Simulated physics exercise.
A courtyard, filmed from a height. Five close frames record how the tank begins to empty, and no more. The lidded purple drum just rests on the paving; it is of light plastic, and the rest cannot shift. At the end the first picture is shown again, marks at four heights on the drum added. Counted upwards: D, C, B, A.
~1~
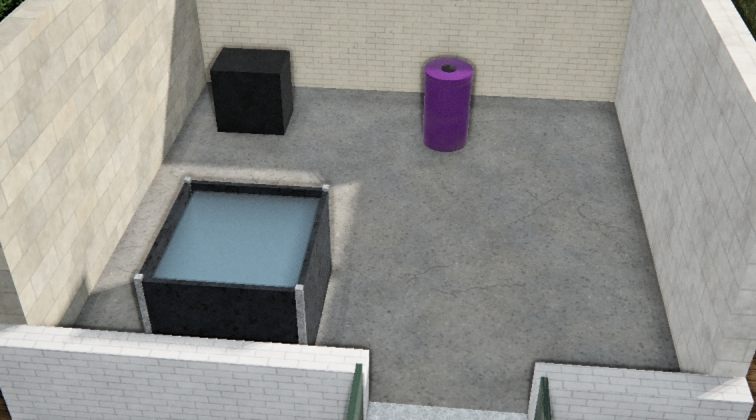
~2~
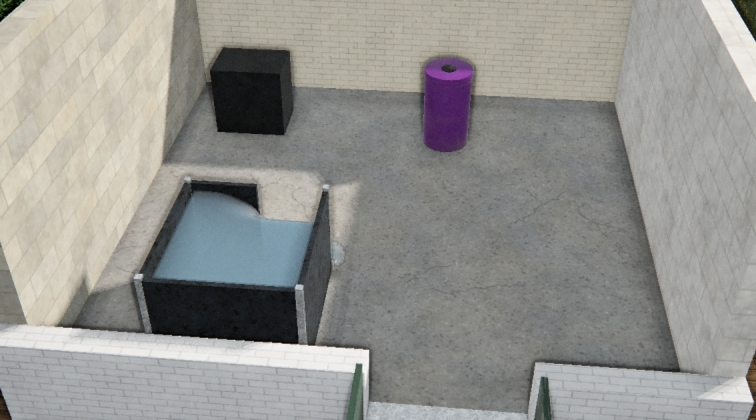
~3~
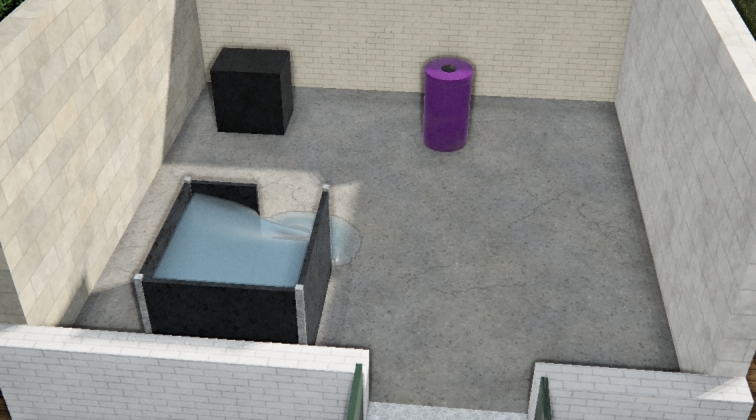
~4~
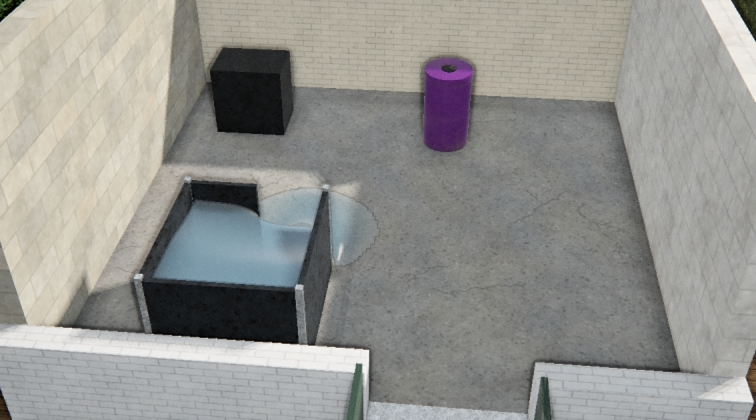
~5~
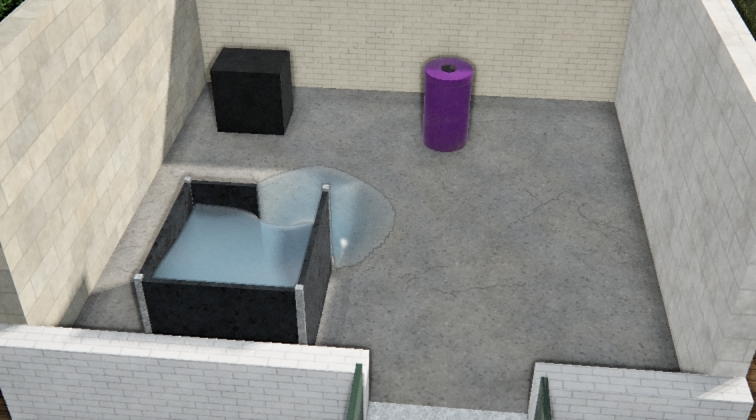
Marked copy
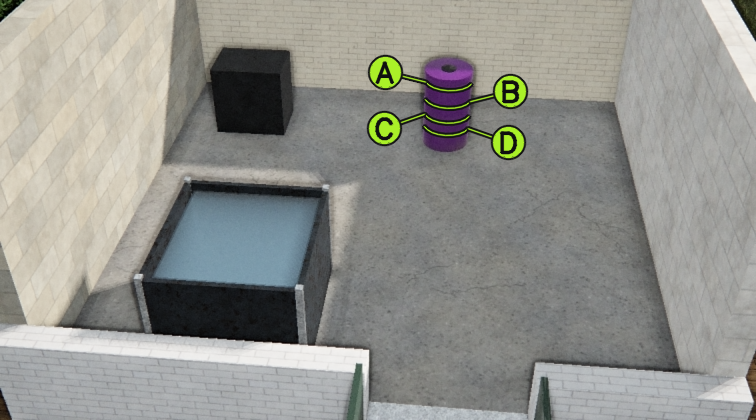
A dark, square tank full of water stood in a walled yard near a black box and a purple drum, then water poured out through its back corner and spread across the ground beside it.
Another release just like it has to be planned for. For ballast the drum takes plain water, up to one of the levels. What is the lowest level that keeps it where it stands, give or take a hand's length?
The limit is D.
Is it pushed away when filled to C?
No.
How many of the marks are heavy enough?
All of them.
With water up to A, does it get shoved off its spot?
No, that is safe.
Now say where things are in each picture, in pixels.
Lid of the purple drum at (449, 69); tank full, its middle at (240, 239); open gate at (451, 361).
Water covers 1 % of the ground, mostly out of sight from here.
Water covers 3 % of the ground, mostly out of sight from here.
Water covers 5 % of the ground and is seen nearest the drum at (358, 227).
Lid of the purple drum at (449, 69); water covers 8 % of the ground and is seen nearest the drum at (366, 187).
On the marked copy, A at (448, 90); B at (447, 108); C at (446, 123); D at (445, 135); from the bottom up D, C, B, A.
Choosing A, it does not move.
Choosing B, it does not move.
Choosing C, it does not move.
Choosing D, it does not move.
